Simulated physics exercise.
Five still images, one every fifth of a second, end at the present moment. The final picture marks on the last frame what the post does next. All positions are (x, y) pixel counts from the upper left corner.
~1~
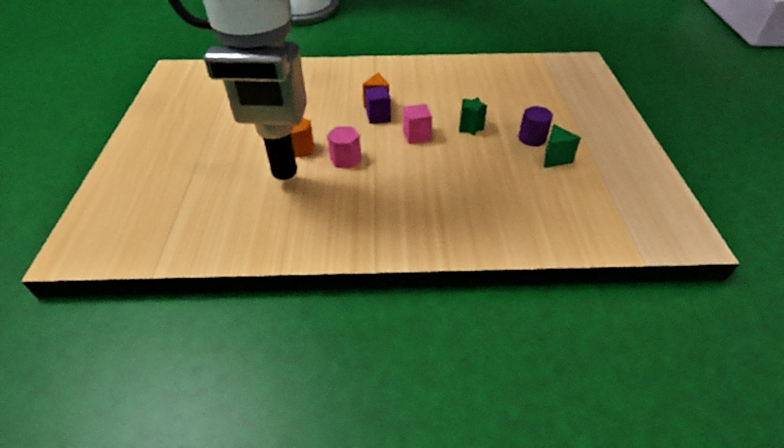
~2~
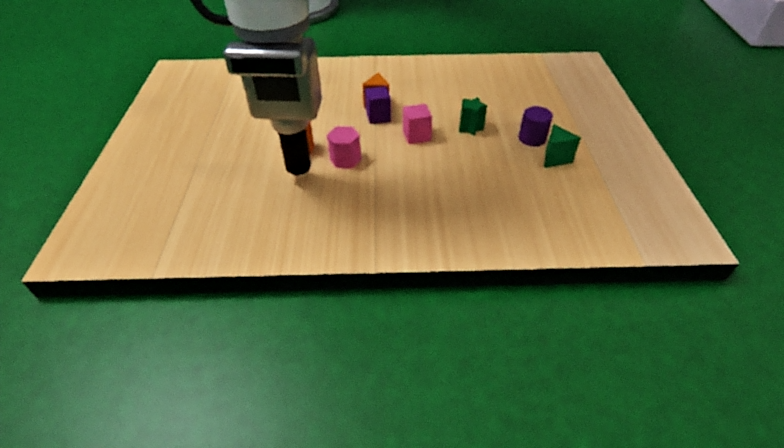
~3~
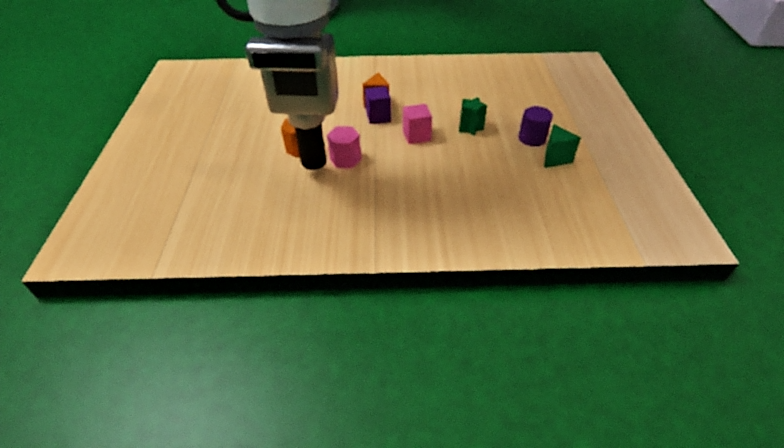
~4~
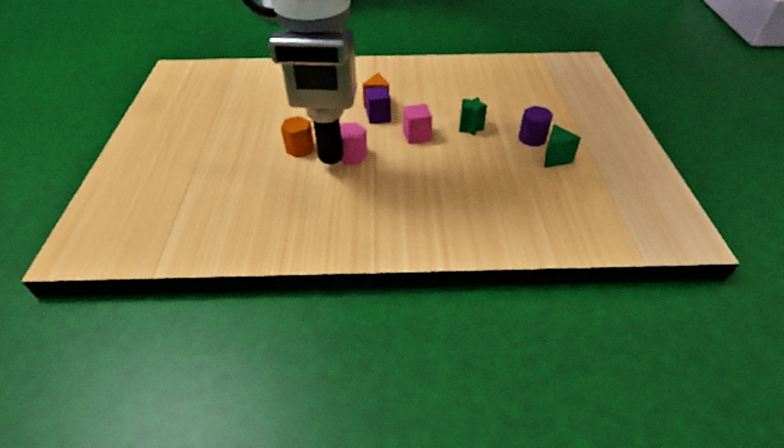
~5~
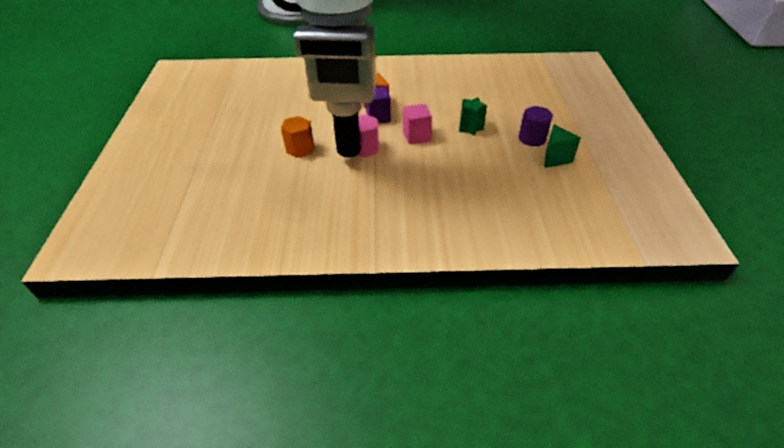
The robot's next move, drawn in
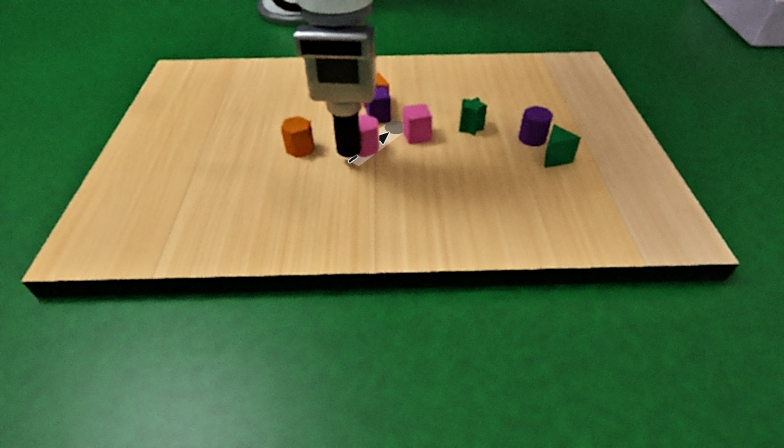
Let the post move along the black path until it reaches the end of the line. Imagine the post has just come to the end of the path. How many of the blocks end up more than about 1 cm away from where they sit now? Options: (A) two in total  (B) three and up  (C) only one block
Answer: B.
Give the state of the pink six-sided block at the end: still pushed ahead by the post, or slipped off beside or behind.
The post still drives it.
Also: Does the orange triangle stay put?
My answer is no.
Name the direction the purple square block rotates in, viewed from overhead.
It spins anti-clockwise.
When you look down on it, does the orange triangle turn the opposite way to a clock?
Going by the path, yes.
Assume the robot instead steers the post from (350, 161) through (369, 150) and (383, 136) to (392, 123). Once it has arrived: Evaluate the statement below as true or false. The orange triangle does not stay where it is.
True
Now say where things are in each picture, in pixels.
Post tip at (285, 173); block tops, pink six-sided block at (343, 134); orange triangle at (377, 80); purple square block at (378, 93); pink square block at (418, 111), in the first picture.
Post at (299, 169); blocks unchanged, in the second picture.
Post at (314, 164); blocks unchanged, in the third picture.
Post at (331, 158); pink six-sided block at (350, 130), in the fourth picture.
Post at (349, 151); pink six-sided block at (363, 123); orange triangle at (377, 80); purple square block at (378, 93); pink square block at (418, 111), in the fifth picture.
Path on the board, from (350, 161) directly to (396, 127).
What follows on the original path. Halfway along, post at (374, 133); pink six-sided block at (386, 105).
At the end, post at (396, 117); pink six-sided block at (406, 90), turned 15° anticlockwise; orange triangle at (373, 75), turned 45° anticlockwise; purple square block at (386, 83), turned 35° anticlockwise; pink square block in place.
